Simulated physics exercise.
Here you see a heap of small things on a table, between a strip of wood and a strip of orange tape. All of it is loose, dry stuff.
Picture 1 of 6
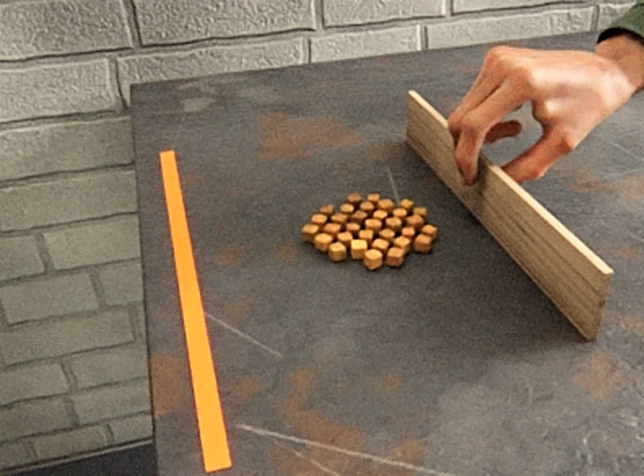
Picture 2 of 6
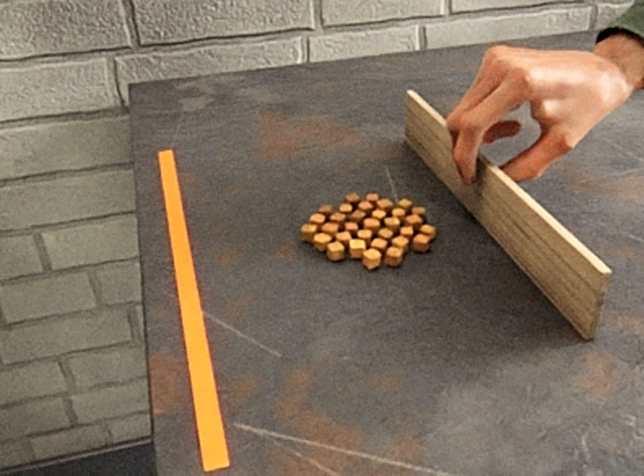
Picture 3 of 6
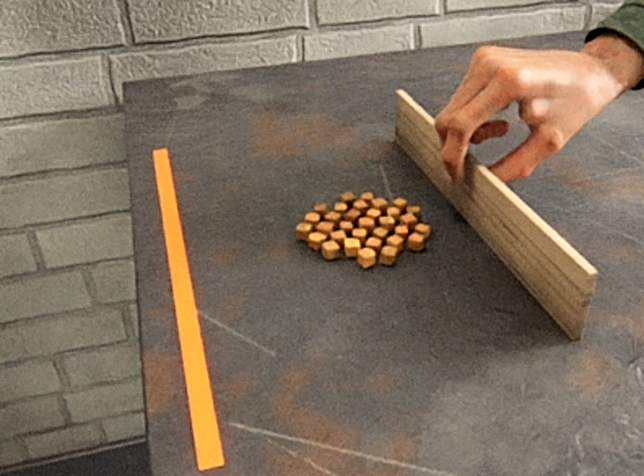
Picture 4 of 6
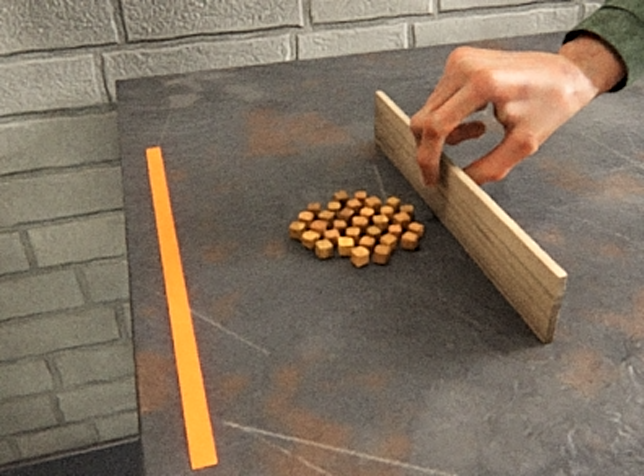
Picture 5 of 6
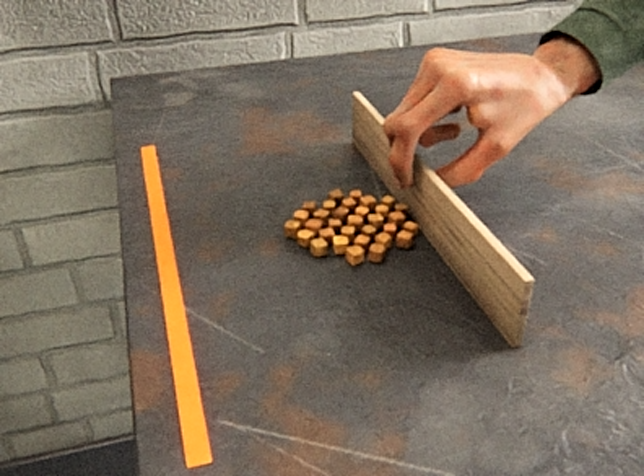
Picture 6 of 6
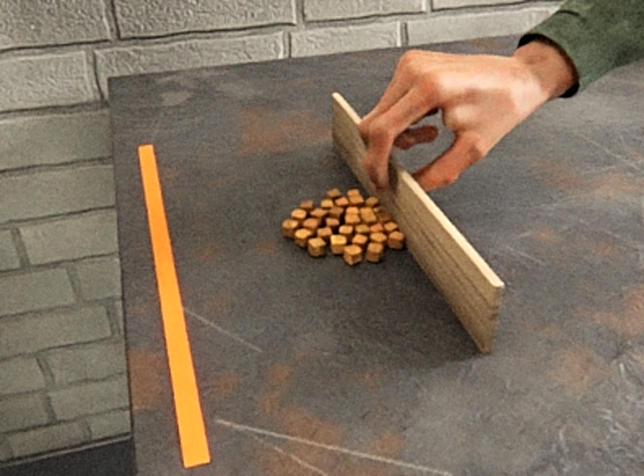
Hand holding a strip of wood upright, moving it left across a dark table and nudging a heap of small brown cubes.
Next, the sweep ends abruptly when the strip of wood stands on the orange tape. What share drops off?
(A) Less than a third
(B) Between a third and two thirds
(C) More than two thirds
Answer: B.
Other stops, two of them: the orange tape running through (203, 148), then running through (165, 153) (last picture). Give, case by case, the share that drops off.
First try close to 0 percent, second try close to 20 percent.
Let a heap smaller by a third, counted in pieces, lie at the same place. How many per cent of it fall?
Some 30 per cent of the pieces.
Shortly afterwards, strip of wood still moving, near (270, 184); heap all on the table, its front near (194, 254).
Next, strip of wood stopped at the orange tape; heap near a third over the edge.
Some moments later, strip of wood stopped at the orange tape; heap near half over the edge.
In the end, strip of wood stopped at the orange tape; heap near half over the edge.
